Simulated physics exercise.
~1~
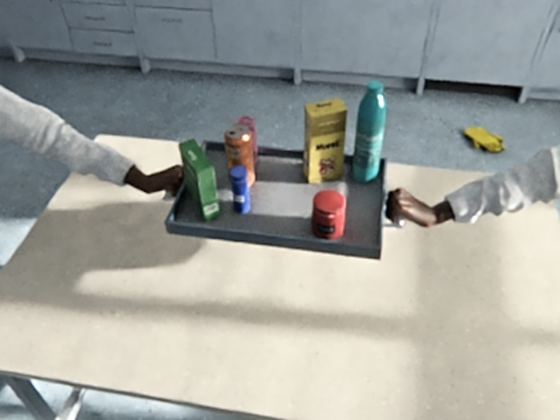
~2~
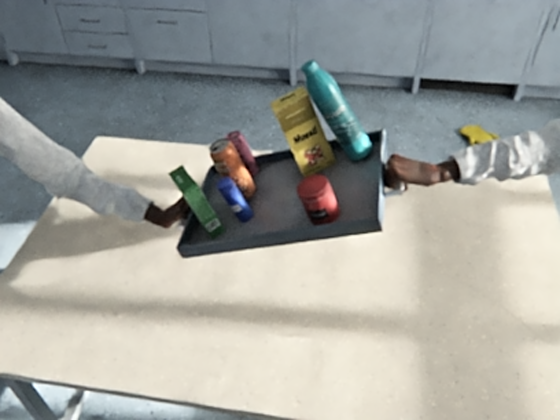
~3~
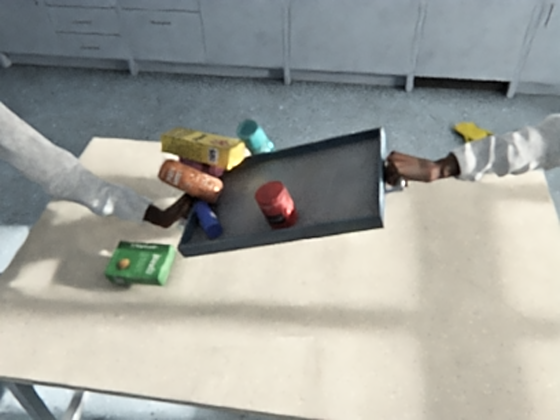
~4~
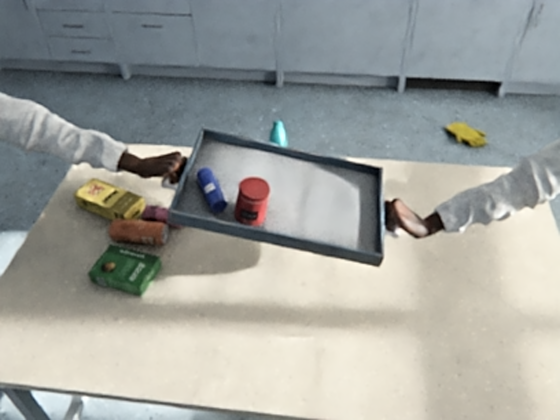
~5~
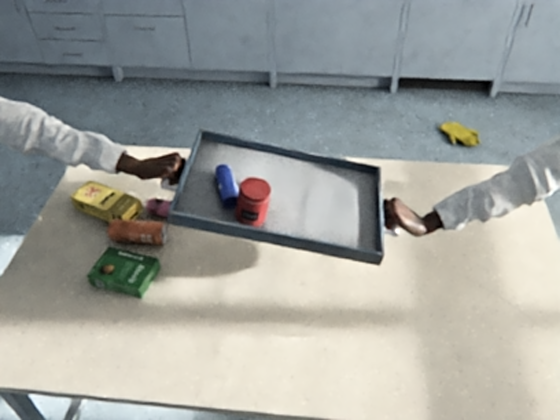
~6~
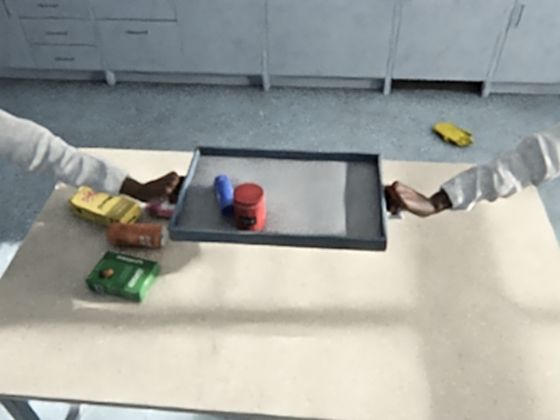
Two hands in pale sleeves hold a dark rimmed tray above a beige table, seen from above in a room with grey cabinets. On it stand a green packet, orange and pink cans, a blue shaker, a yellow carton, a turquoise bottle and a red jar. The tray tips down to the left, and the items lean and slide, the packet and bottle leaving first. The carton and both cans follow as it swings down to the right. It levels with the red jar upright beside the blue shaker, while packet, carton and cans lie on the table at left.
